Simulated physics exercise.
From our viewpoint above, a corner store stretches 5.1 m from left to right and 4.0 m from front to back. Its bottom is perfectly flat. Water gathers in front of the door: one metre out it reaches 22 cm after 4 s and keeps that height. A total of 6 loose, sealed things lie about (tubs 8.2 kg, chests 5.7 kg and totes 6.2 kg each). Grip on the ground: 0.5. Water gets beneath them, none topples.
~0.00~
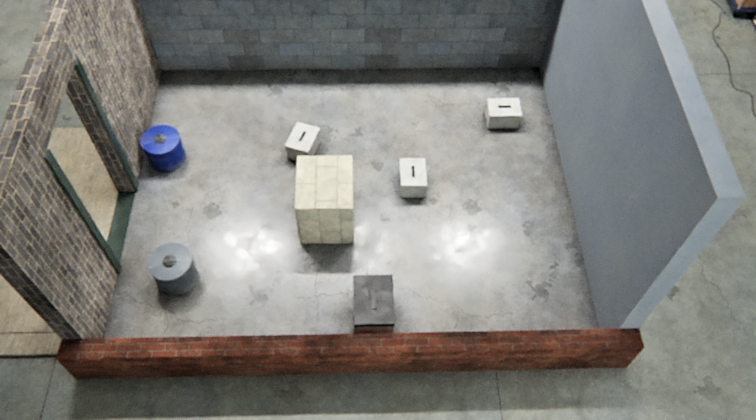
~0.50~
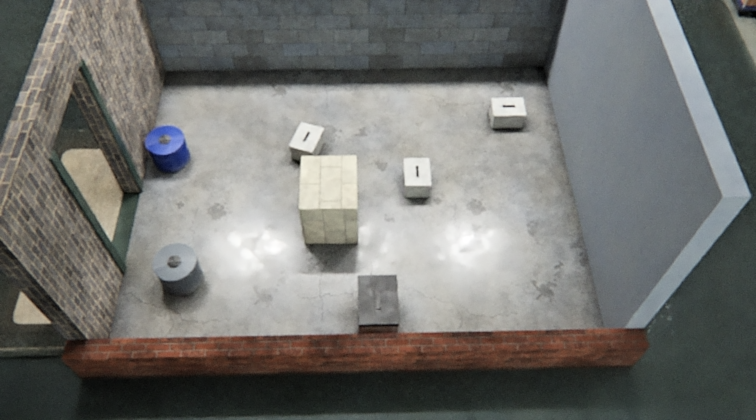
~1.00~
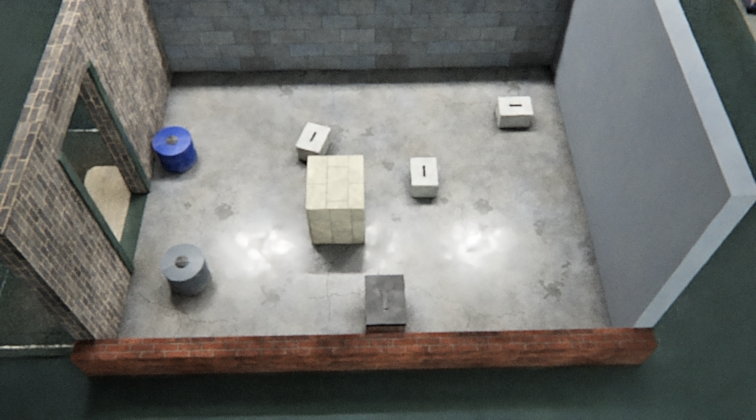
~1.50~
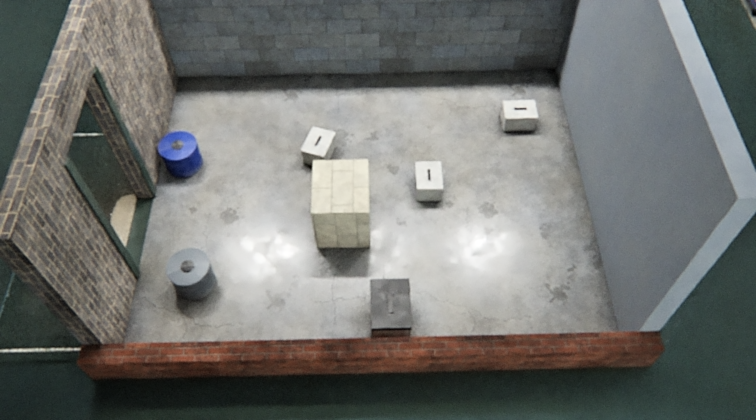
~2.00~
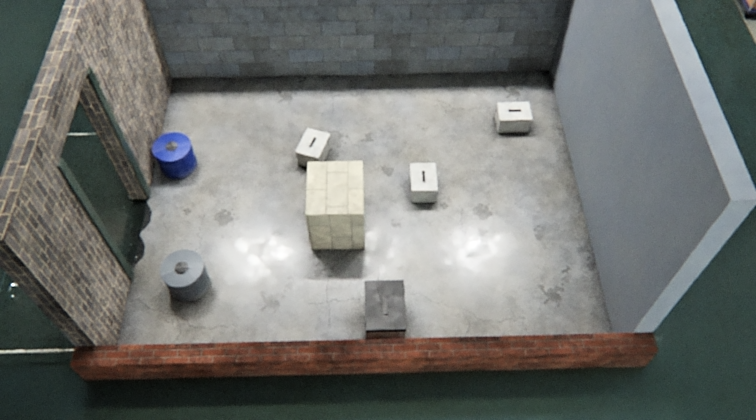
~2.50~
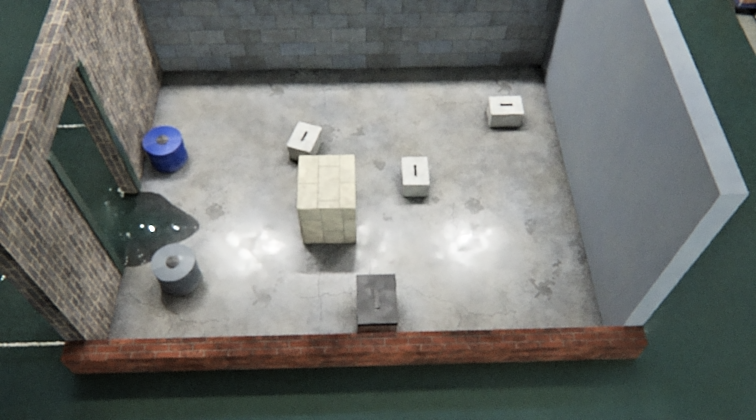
The video shows a walled room from above as dark green water spreads around its outside and covers the pale ground beyond the left doorway, then enters beside the blue and grey tubs, while the boxes stay still.
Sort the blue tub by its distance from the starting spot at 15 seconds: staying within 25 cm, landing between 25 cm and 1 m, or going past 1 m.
The blue tub stays within 25 cm.
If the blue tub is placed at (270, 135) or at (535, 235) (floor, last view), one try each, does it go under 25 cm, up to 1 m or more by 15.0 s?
First try: It inches along; second try: It covers a big distance.
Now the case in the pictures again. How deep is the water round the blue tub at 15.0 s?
About 4 cm.
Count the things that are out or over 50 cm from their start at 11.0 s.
The number by then is 3.
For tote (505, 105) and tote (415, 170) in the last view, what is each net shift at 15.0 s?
In turn: 200 cm, 120 cm.
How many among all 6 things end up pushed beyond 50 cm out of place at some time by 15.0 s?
The number is 5.
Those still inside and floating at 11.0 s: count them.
At that point I count 3.
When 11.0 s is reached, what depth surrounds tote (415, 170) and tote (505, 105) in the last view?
Around 5 cm and 9 cm.
After 3.5 s the blue tub is near (163, 140), 0.0 m from its start, aground; 0 afloat.
After 6.8 s the blue tub is near (163, 140), 0.0 m from its start, aground; 1 afloat.
After 11.0 s the blue tub is near (163, 140), 0.0 m from its start, aground; 3 afloat.
After 15.0 s the blue tub is near (163, 140), 0.0 m from its start, aground; 5 afloat.
